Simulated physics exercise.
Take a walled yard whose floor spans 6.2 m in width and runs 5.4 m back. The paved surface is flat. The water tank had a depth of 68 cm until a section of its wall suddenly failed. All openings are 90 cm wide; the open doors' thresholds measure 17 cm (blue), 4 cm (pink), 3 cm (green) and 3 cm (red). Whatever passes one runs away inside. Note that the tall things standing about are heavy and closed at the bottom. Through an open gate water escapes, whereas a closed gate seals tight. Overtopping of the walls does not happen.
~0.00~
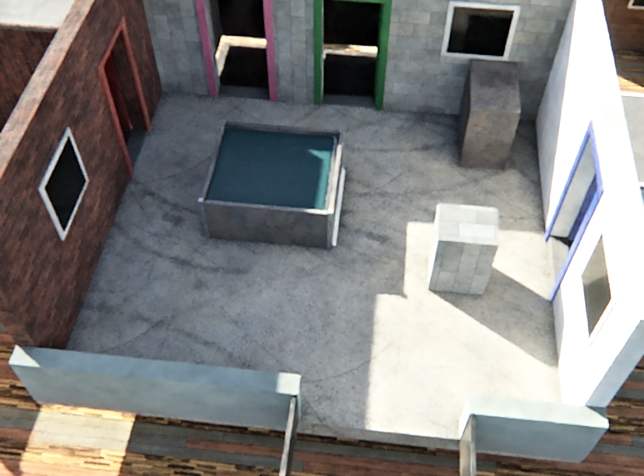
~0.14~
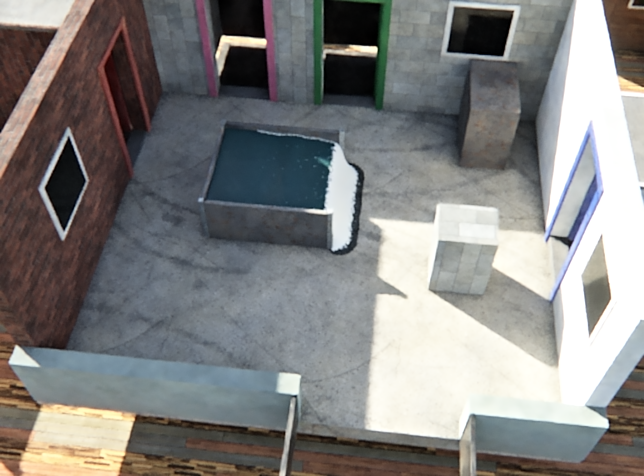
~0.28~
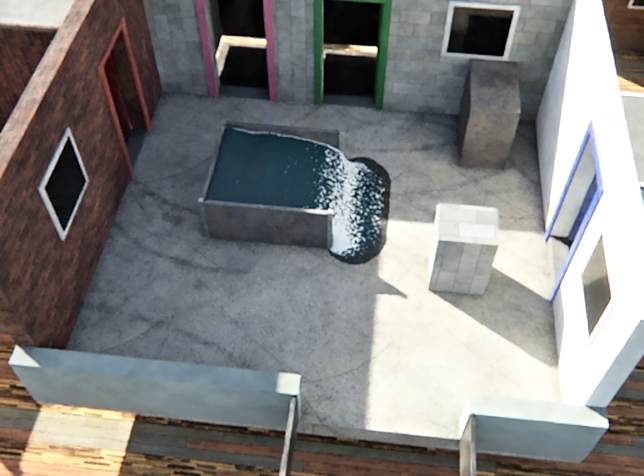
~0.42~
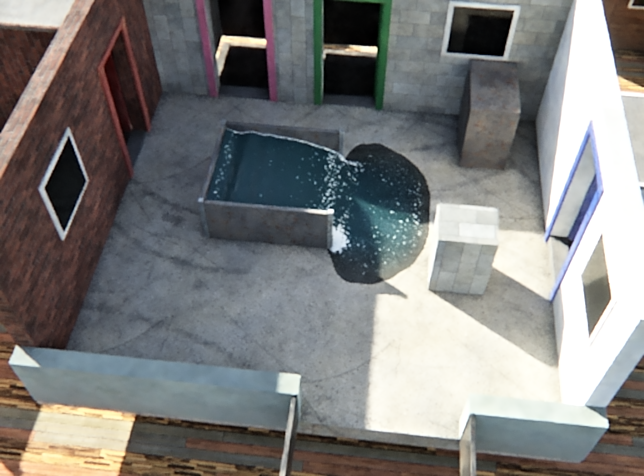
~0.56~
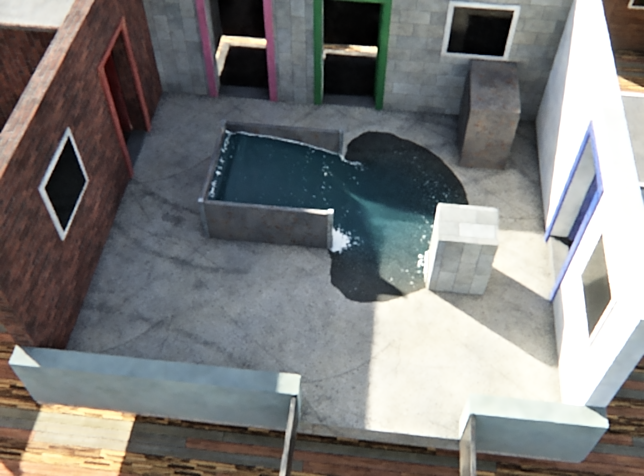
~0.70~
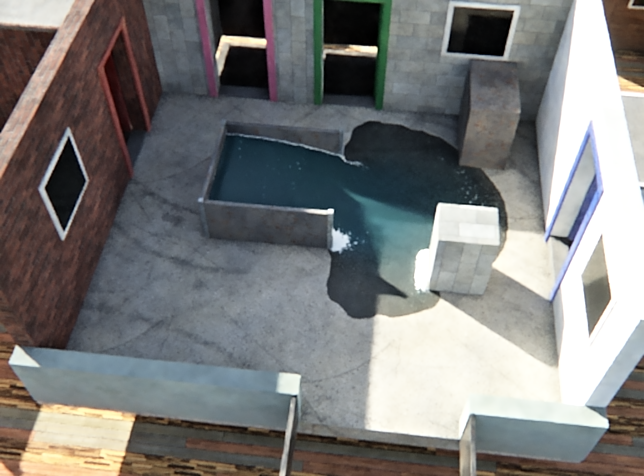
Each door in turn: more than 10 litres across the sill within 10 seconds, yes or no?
Answers: Blue door, yes; pink door, no; green door, yes; red door, yes.
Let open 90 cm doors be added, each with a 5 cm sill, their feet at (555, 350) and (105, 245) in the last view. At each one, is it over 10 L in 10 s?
The first door gets there and the second falls short.
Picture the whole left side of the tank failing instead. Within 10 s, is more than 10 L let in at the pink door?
Relative to that limit, pink ends up on the high side.
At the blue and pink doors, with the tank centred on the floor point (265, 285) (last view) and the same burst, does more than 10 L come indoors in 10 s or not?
Result - blue door does not exceed it, pink door does not exceed it.
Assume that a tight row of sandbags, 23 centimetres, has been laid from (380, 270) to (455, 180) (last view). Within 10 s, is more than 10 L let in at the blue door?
Blue: Within it.
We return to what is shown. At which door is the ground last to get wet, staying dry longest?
It would be the red one.
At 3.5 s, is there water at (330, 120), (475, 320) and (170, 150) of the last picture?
Going in order, covered, then covered, then clear.
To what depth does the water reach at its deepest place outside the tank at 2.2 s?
Max around 32 cm.
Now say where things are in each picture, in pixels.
Still water, 68 cm deep, in the water tank at (275, 169), in the first picture.
Water pours out at (334, 194) and has run 0.9 m, to (335, 251); typically 9 cm deep outside, 68 cm at the water tank's back, in the second picture.
The front is at (355, 260), 1.0 m from the gap at (334, 196); 1.2 m2 of floor is under water; 68 cm left at the back of the water tank, in the third picture.
The front is at (407, 261), 1.4 m from the gap at (334, 198); 2.6 m2 of floor is under water; 62 cm left at the back of the water tank, in the fourth picture.
Water pours out at (334, 198) and has run 1.9 m, to a hidden place; typically 7 cm deep outside, 57 cm at the water tank's back, in the fifth picture.
The front is at a hidden place, 2.5 m from the gap at (334, 198); 5.6 m2 of floor is under water; 58 cm left at the back of the water tank, in the sixth picture.
After 1.4 s water covers 30 % of the floor and is deepest (34 cm) near (539, 240); blue door 25 cm at the sill, 12 L in, pink door not reached, green door not reached, red door not reached.
After 2.2 s water covers 40 % of the floor and is deepest (32 cm) near (539, 240); blue door 26 cm at the sill, 57 L in, pink door not reached, green door 1 cm at the sill, 0 L in, red door not reached.
After 3.5 s water covers 55 % of the floor and is deepest (30 cm) near (508, 157); blue door 16 cm at the sill, 89 L in, pink door 1 cm at the sill, 0 L in, green door 3 cm at the sill, 1 L in, red door not reached.
After 6.0 s water covers 70 % of the floor and is deepest (14 cm) near (522, 386); blue door 9 cm at the sill, 91 L in, pink door 3 cm at the sill, 0 L in, green door 6 cm at the sill, 6 L in, red door 5 cm at the sill, 6 L in.
After 10.0 s water covers 95 % of the floor and is deepest (8 cm) near (108, 240); blue door 6 cm at the sill, 91 L in, pink door 4 cm at the sill, 0 L in, green door 5 cm at the sill, 33 L in, red door 5 cm at the sill, 27 L in.
